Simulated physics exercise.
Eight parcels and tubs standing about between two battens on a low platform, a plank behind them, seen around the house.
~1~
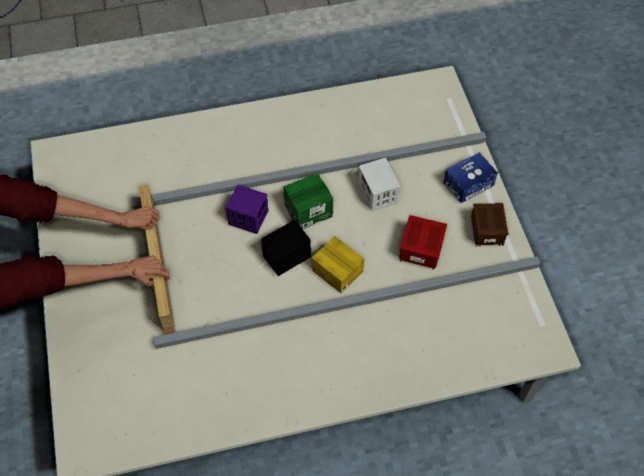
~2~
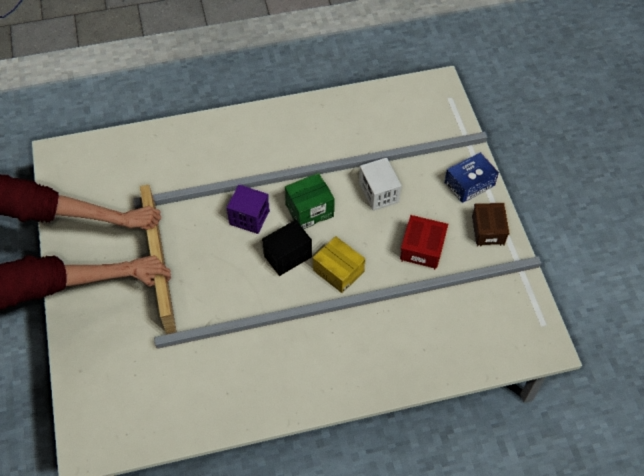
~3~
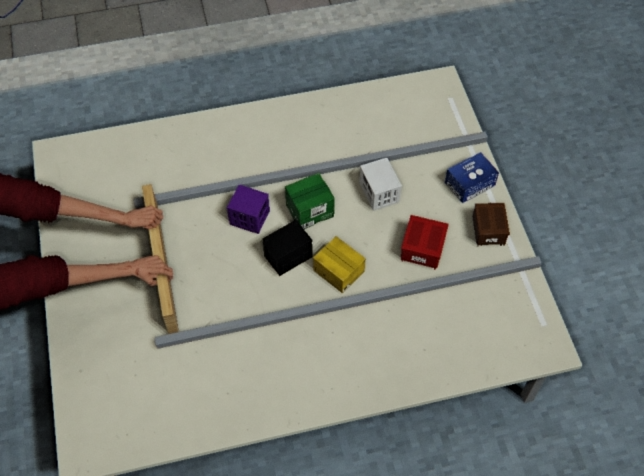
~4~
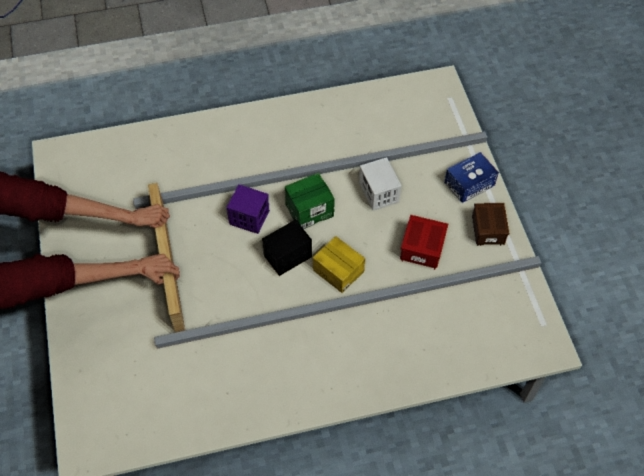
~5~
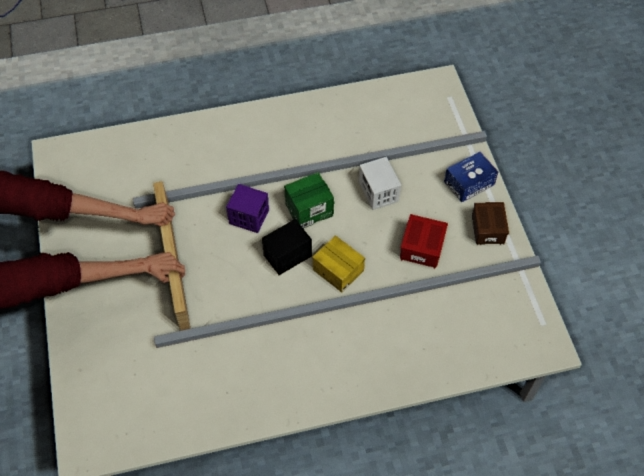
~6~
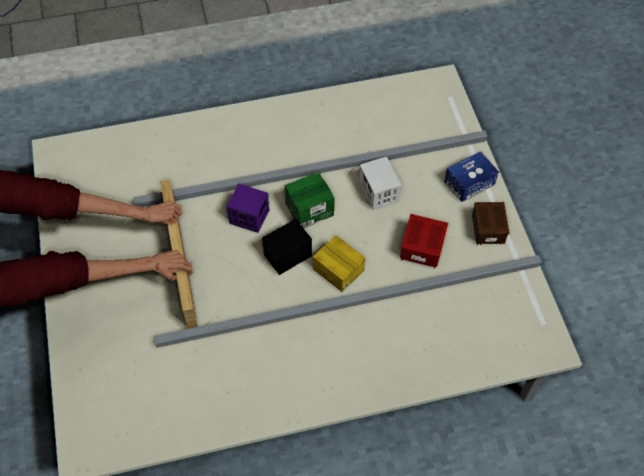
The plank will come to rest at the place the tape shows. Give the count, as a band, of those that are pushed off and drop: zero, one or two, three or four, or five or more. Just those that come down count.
Watching this, the number dropping off is more than four.
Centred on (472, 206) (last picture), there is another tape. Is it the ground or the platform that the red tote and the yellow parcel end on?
Here's the result: The red tote ends up below, while as for the yellow parcel, it keeps its place.
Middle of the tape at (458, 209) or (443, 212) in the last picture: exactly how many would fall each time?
Respectively 4 and 3.
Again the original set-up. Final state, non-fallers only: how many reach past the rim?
It comes to 3.
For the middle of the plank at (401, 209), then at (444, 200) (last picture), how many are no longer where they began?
Counts: 8 / 8.
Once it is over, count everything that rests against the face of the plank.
Well, it touches 3.
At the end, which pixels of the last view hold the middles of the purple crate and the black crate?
Near (493, 150) and (520, 204).
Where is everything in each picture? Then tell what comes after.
The first frame shows blue box (470, 178); brown tote (489, 225); red tote (423, 243); plank (157, 259); tape (492, 203).
The second frame shows brown tote (490, 224); purple crate (249, 209).
The third frame shows red tote (424, 242); green parcel (310, 202).
The fourth frame shows blue box (471, 177); white crate (380, 184).
The fifth frame shows brown tote (490, 224); black crate (287, 247).
The sixth frame shows blue box (471, 177); brown tote (490, 223); red tote (424, 241); plank (179, 253); tape (493, 202).
A little later, none off yet; blue box at rest near (471, 177); brown tote at rest near (490, 223); red tote at rest near (424, 241).
Next, none off yet; blue box shifted about its own width near (501, 177); brown tote moving near (493, 223); red tote shifted about its own width near (458, 233).
When it is over, the number that fall off is five or more; down, green parcel, white crate, red tote, brown tote and blue box.
